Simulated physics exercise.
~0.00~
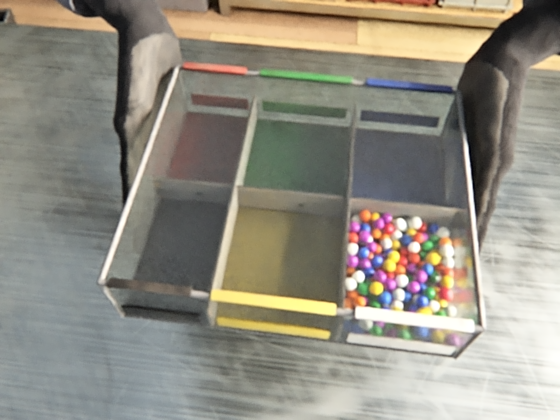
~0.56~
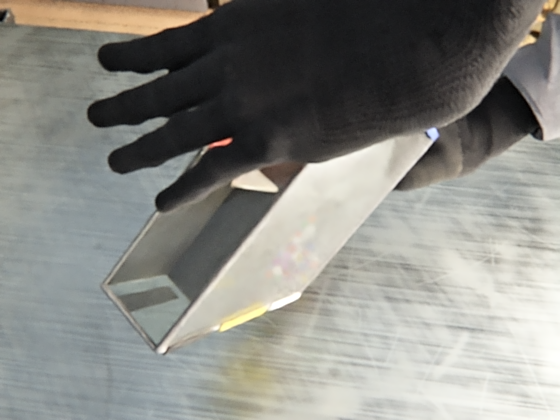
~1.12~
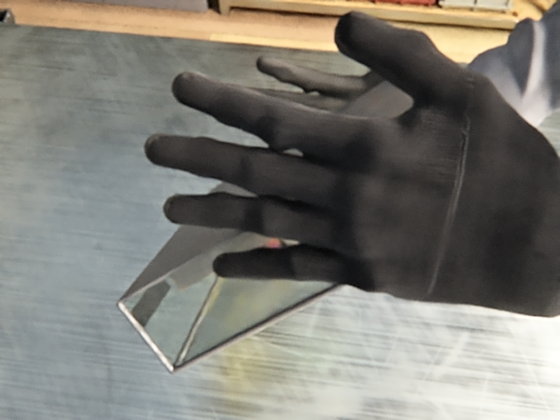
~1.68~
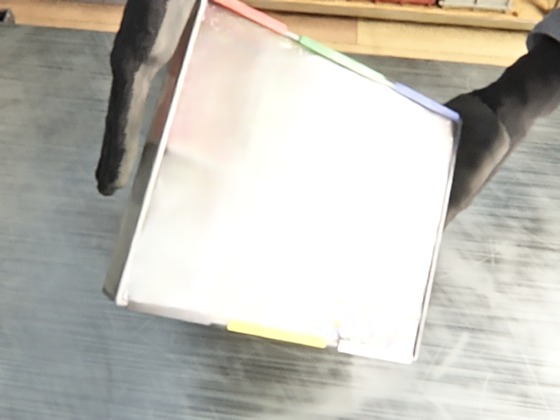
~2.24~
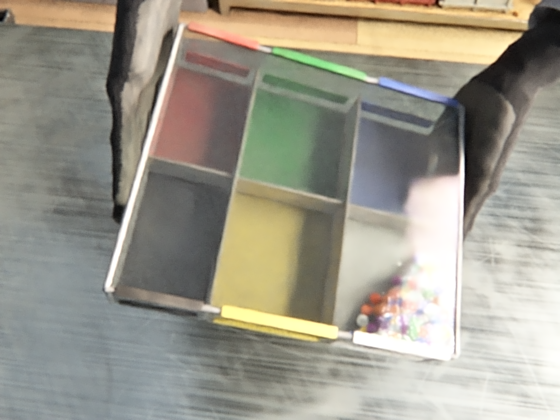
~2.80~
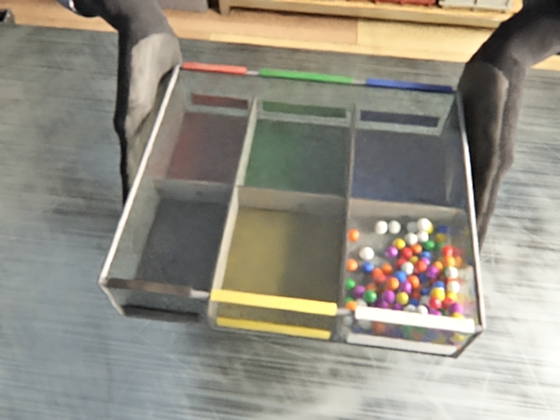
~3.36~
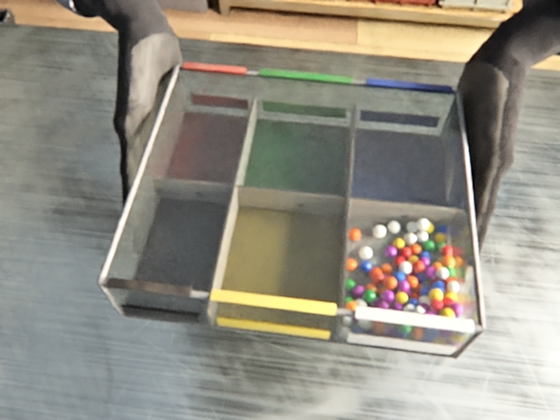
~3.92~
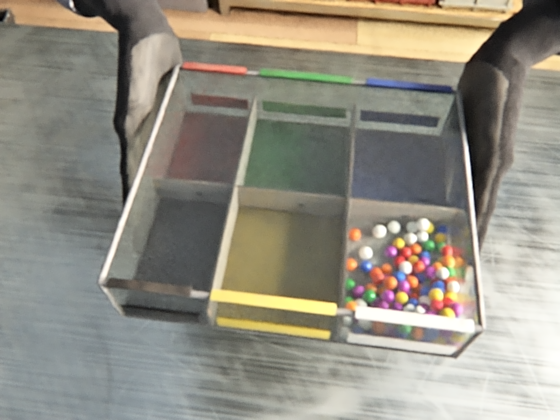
Two black-gloved hands held a clear, divided box with colorful beads in its white-marked compartment, tipped it steeply onto its side and beyond, then turned it back level, and the beads ended up still in that same compartment, the others empty.
